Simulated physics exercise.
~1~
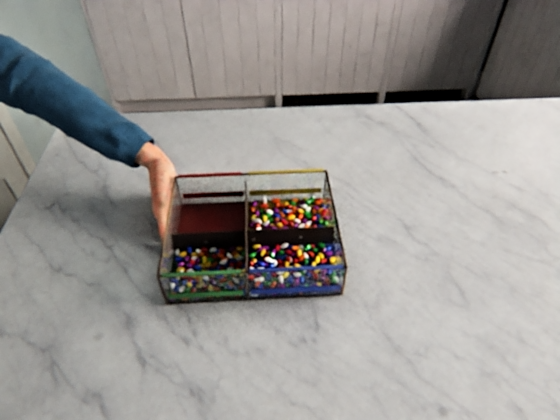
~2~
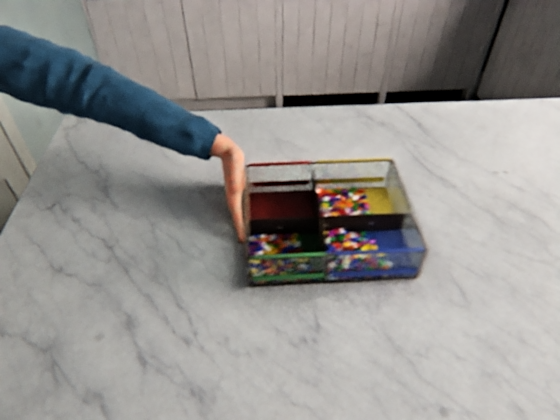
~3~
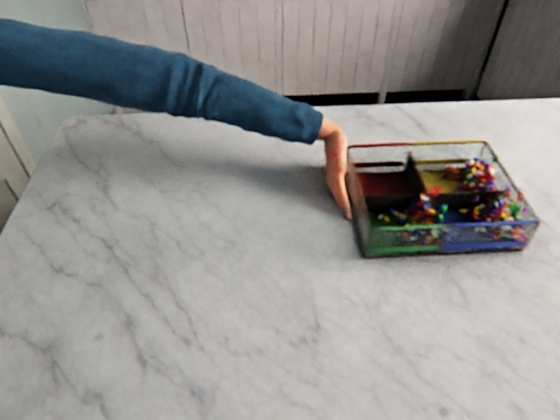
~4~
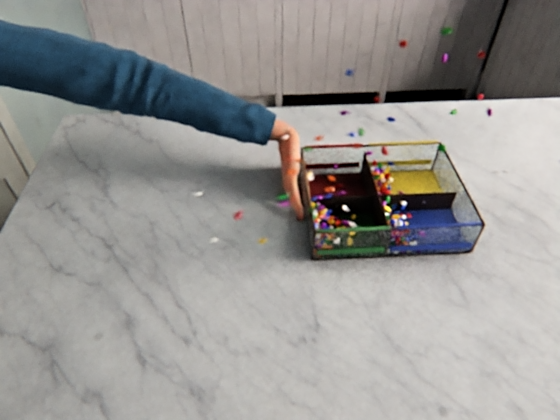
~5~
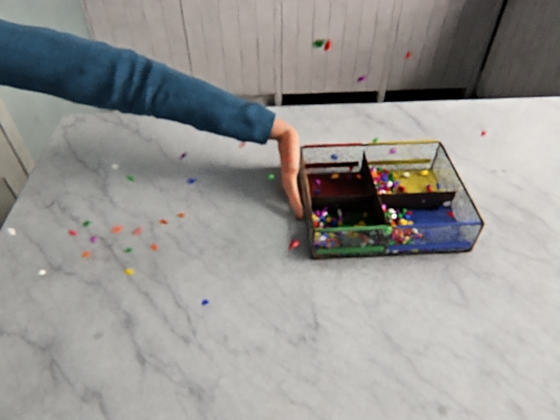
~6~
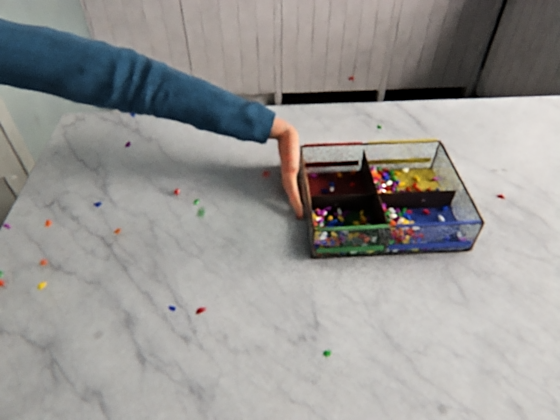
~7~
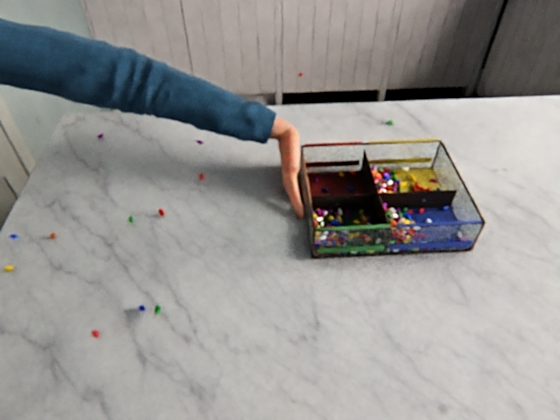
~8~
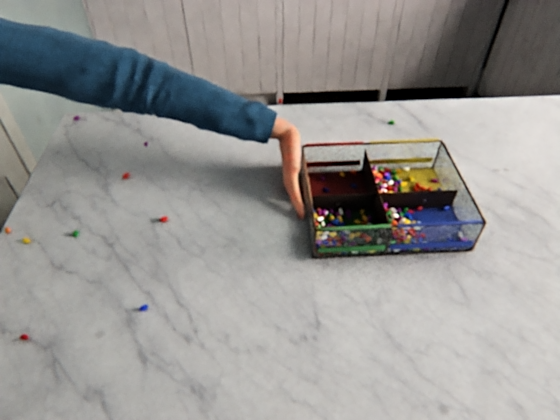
Colorful beans flew out of a divided clear tray as a hand in a blue sleeve slid it right across a marble counter, then jerked it back left, leaving a few scattered on the counter and the rest resting in three compartments.
